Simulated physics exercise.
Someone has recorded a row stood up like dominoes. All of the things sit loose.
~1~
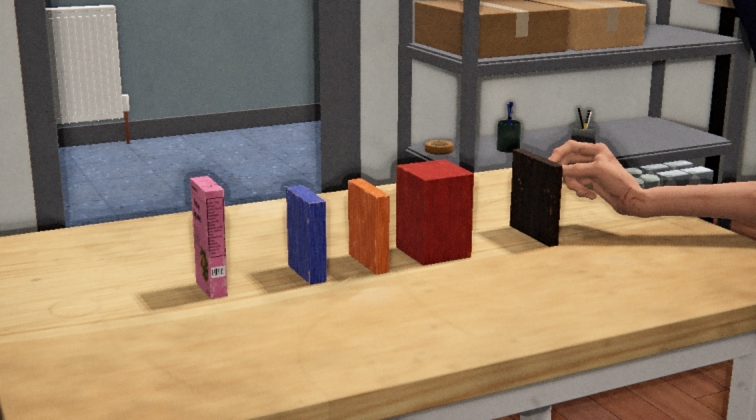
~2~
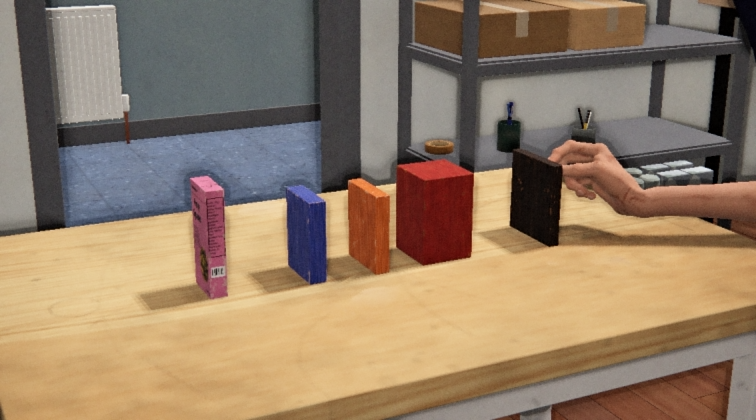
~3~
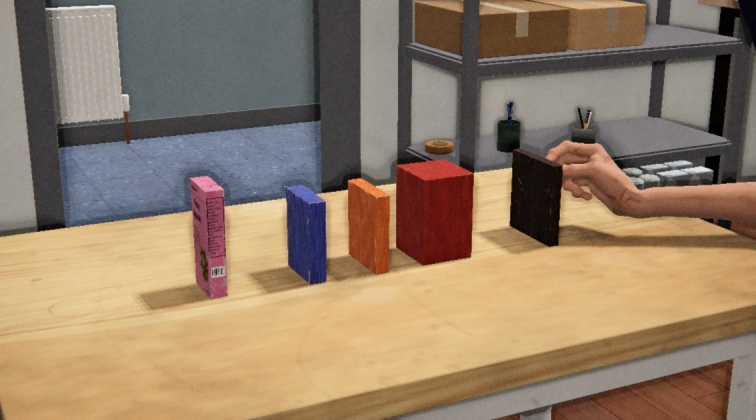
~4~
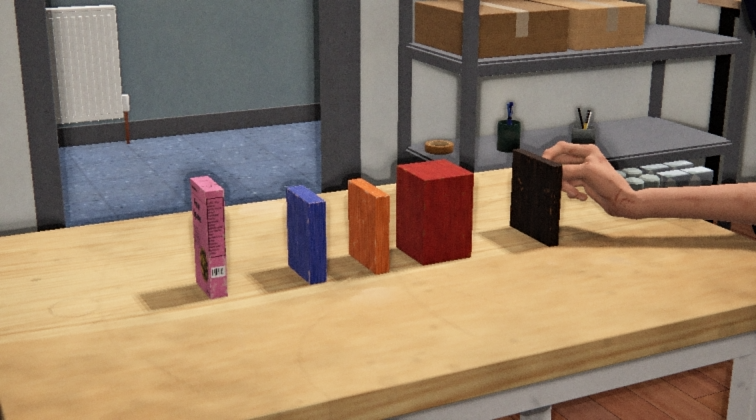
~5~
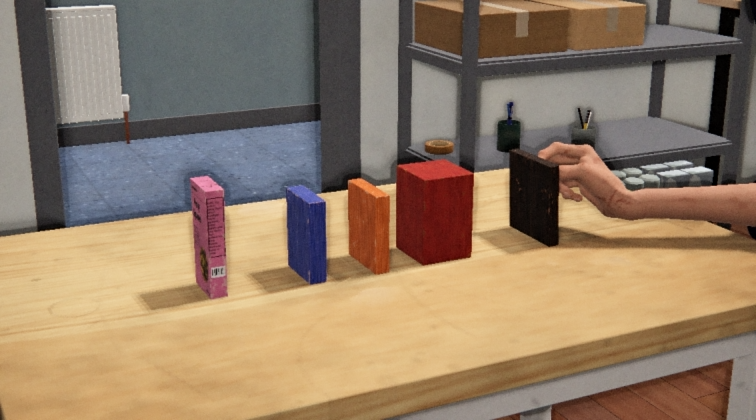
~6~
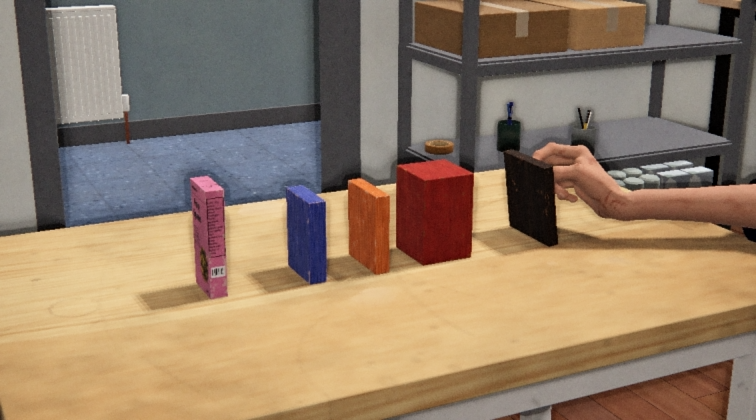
A hand at the right of a wooden table tilted a black block slightly left toward a thick red block, while the orange board, blue board and pink box beyond it stayed upright and still.
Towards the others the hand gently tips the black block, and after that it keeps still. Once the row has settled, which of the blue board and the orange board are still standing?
The blue board is still standing; the orange board is still standing.
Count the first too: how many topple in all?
Total: 1.
Then, 0.20 s after the last picture, black block 32° over.
Then, 0.30 s after the last picture, black block 75° over.
Then, 0.40 s after the last picture, black block 89° over.
At rest, all 3 in place. Seen from the same camera at the end, blue board near (307, 235), orange board near (369, 226).
